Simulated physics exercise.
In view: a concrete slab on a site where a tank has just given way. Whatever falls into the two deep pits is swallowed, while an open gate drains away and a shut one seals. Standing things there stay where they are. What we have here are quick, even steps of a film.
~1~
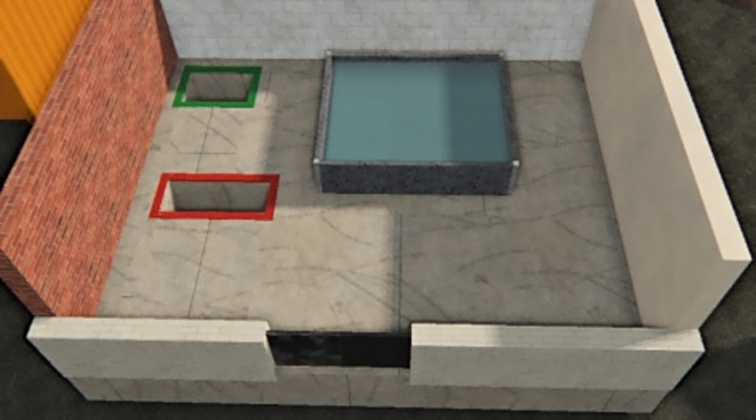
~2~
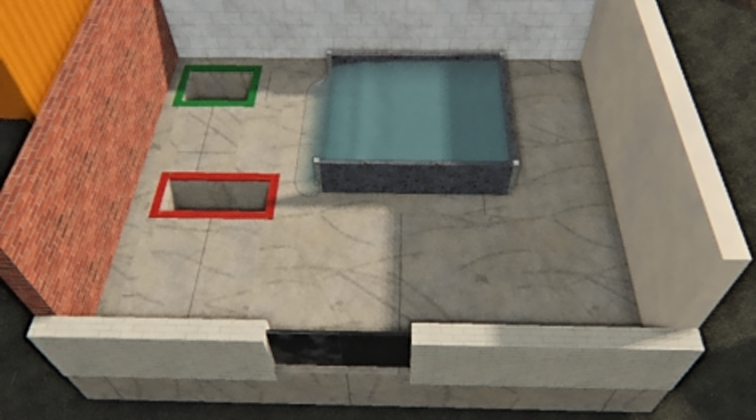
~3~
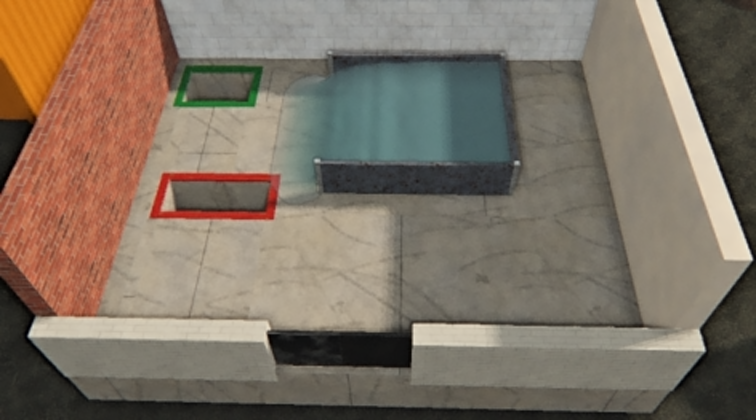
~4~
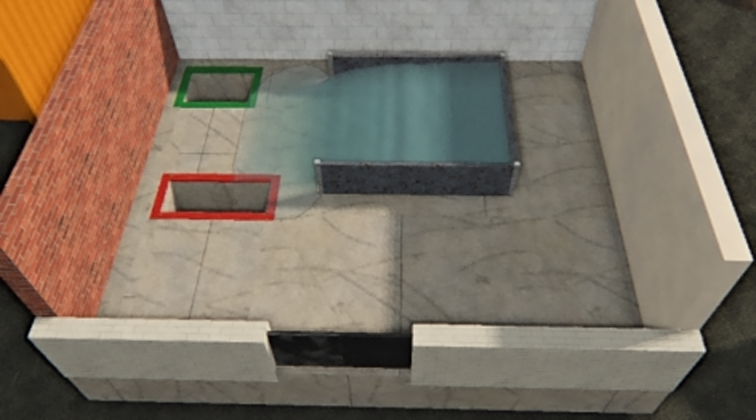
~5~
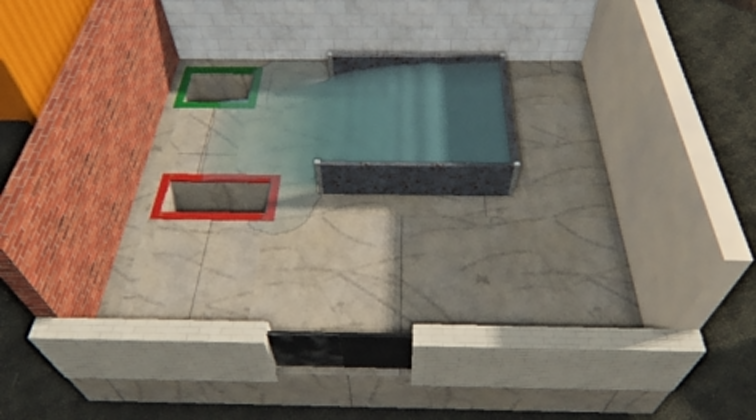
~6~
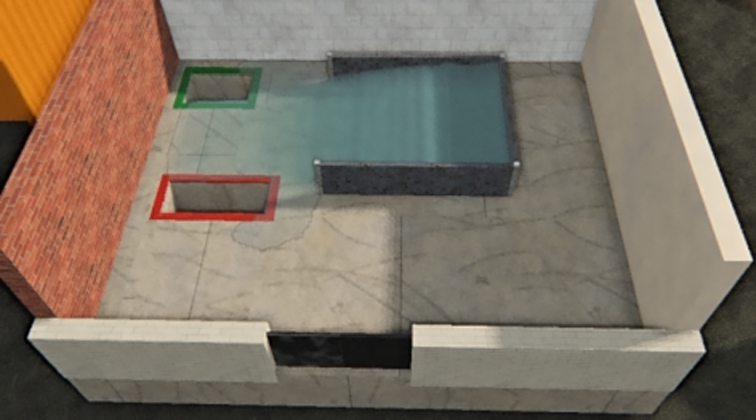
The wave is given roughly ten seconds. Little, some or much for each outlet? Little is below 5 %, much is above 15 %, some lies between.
The gate gets little. The red pit gets much. The green pit gets much.
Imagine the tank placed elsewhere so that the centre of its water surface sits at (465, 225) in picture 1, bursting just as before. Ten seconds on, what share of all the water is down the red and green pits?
After ten seconds: Red pit 50 percent, green pit 15 percent.
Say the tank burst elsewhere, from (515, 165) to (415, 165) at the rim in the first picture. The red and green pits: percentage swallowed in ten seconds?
Approximately, red takes 15 % and green takes 6 %.
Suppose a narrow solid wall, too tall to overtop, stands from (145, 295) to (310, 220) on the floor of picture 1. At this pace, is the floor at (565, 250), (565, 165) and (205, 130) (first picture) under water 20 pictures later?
Running through them in order, the first comes out free from flooding, the second free from flooding and the last taken by the flood.
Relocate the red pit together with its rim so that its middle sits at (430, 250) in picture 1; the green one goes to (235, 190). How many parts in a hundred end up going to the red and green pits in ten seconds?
Measured shares in per cent - red 6, green 40.
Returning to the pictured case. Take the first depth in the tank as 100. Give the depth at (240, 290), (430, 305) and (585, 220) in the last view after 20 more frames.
My figures are about 2, 0 and 0 percent.
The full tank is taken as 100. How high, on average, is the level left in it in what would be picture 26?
My reading is roughly 26 in a hundred.
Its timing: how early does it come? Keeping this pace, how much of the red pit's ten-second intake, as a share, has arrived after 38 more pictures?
My guess is about 85 %.
A moment on, water covers 25 % of the floor; the gate 0 %, the red pit 4 %, the green pit 4 %.
Next, water covers 30 % of the floor; the gate 0 %, the red pit 9 %, the green pit 11 %.
Then, water covers 35 % of the floor; the gate 0 %, the red pit 18 %, the green pit 24 %.
Later, water covers 60 % of the floor; the gate 0 %, the red pit 27 %, the green pit 37 %.
In the end, water covers 75 % of the floor; the gate 0 %, the red pit 33 %, the green pit 43 %.
